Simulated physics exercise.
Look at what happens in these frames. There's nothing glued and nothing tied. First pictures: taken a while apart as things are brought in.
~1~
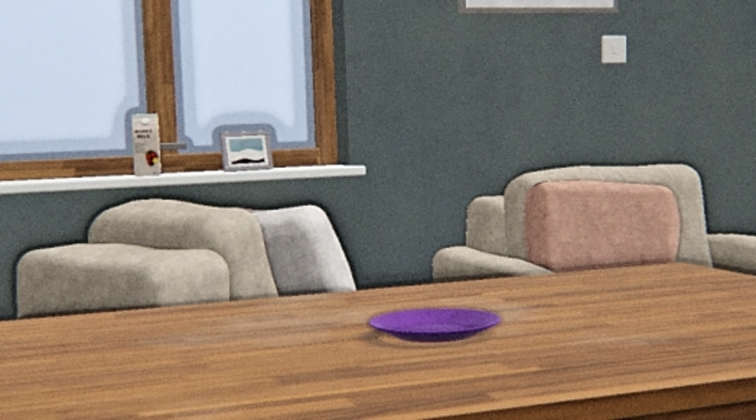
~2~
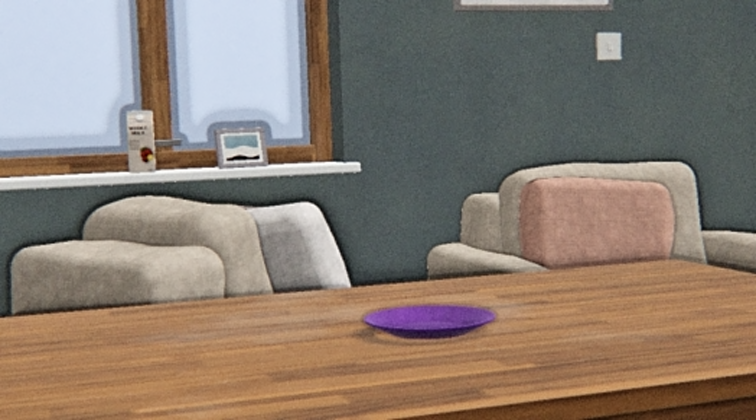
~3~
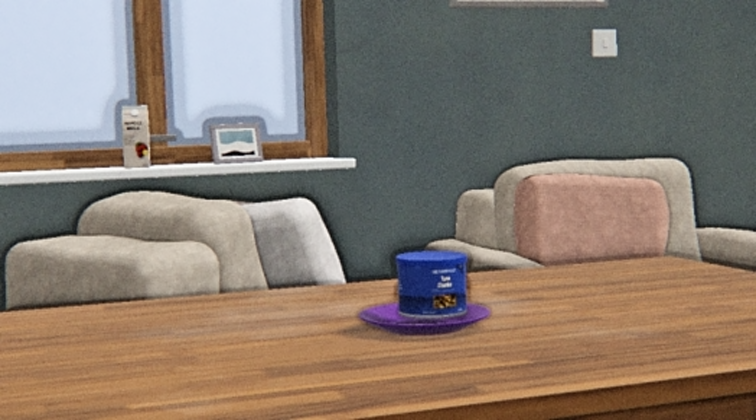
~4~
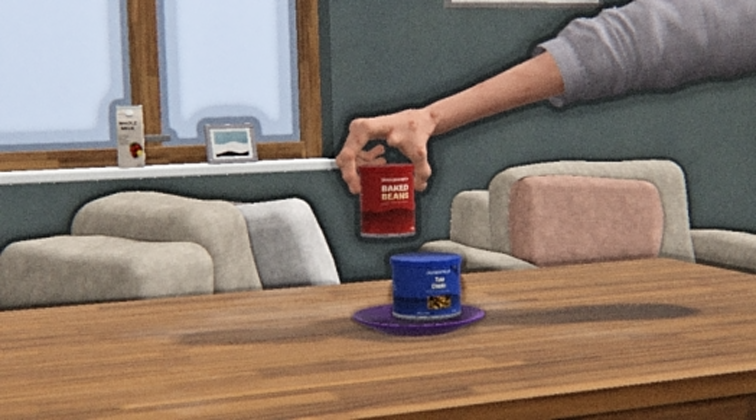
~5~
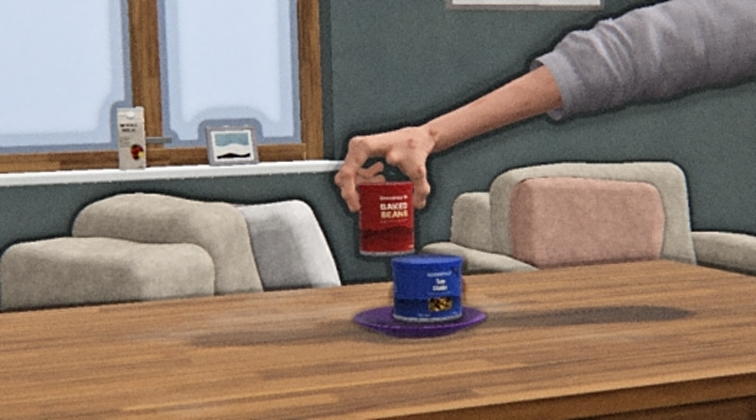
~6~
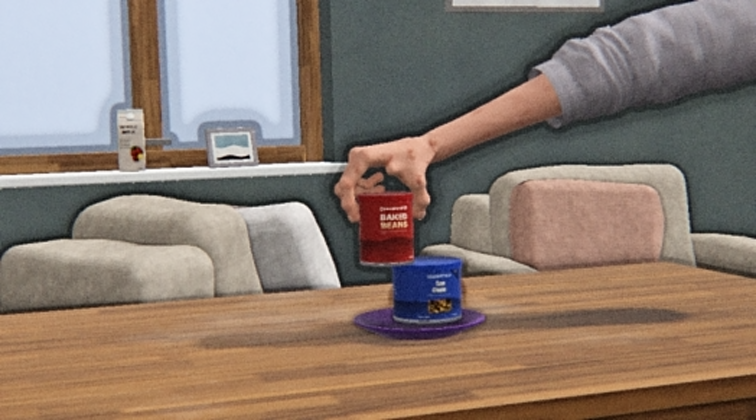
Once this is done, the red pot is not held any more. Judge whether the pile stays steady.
Doesn't stay standing.
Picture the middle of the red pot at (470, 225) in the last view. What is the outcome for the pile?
Topples.
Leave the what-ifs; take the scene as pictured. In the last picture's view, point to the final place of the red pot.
Around (277, 313).
Then, 0.30 s on from there, red pot turned 42° from how it was put near (365, 245).
Then, 0.40 s on from there, red pot now fallen.
Then, 0.60 s on from there, things are still on the move.
Then, 1.70 s on from there, nothing new.
In the end, fallen, red pot; the other 2 unmoved. At the end, from the last picture's camera, red pot near (277, 313). The pile gives way.
